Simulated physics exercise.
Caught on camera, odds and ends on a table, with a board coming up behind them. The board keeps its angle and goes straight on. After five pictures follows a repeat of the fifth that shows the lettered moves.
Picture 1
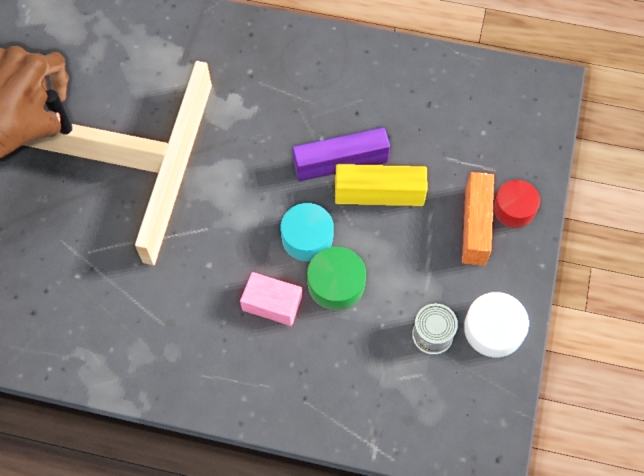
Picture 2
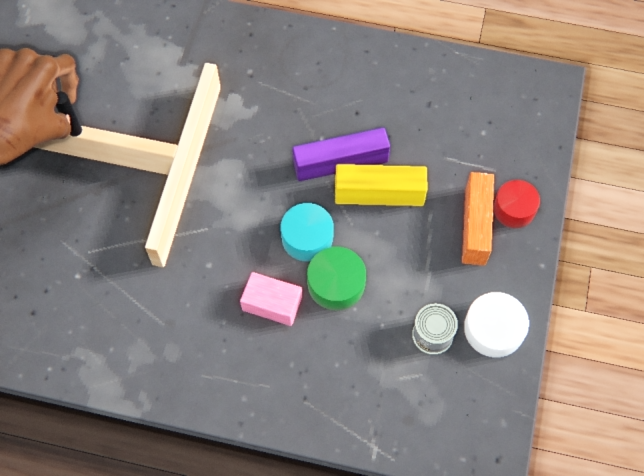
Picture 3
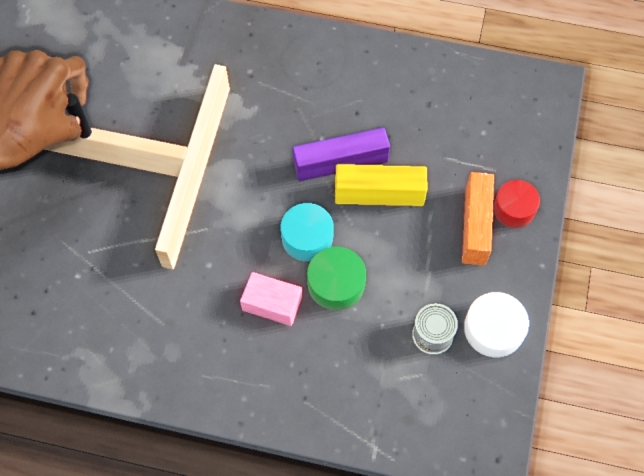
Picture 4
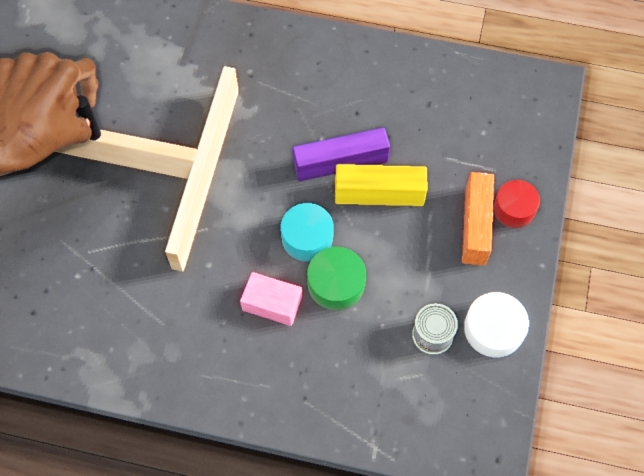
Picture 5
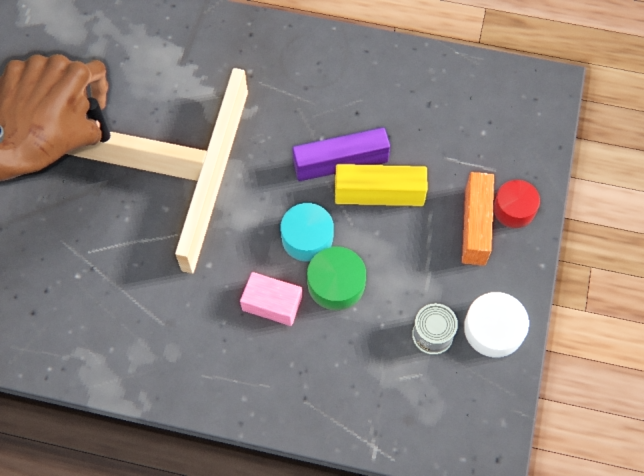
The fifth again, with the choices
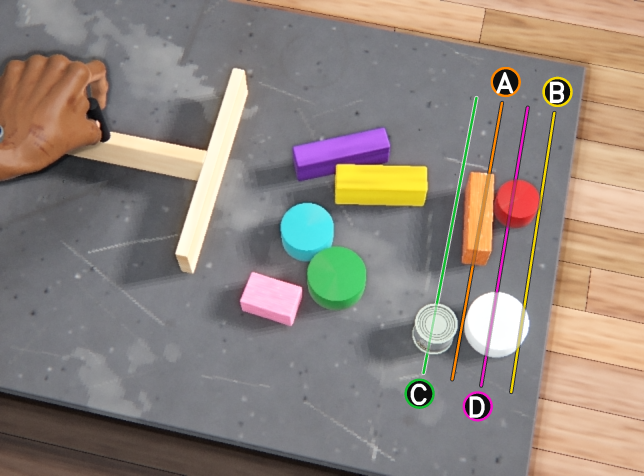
At first, a hand at the left grips a T-shaped wooden board on a dark tabletop, apart from colorful blocks, sticks and round tins. The hand then slides the board a short way right, steadily narrowing the gap, while the other objects stay still and the board has touched none of them.
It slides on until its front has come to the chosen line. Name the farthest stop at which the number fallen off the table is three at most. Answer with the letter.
D.
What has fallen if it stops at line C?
It is the red tin.
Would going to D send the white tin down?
By then, yes.
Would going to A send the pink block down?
By then, no.
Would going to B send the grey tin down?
No.
On the copy, A at (479, 233); B at (534, 244); C at (452, 227); D at (506, 238).
On D. First, board (317, 179); pink block (302, 319); purple stick (380, 155).
Then, board (425, 201); red tin (574, 214); orange bar (537, 229).
Finally, board (507, 218); orange bar over the edge; white tin over the edge; three fallen.
By contrast, A is within the limit but short; B drops six; C is within the limit but short.
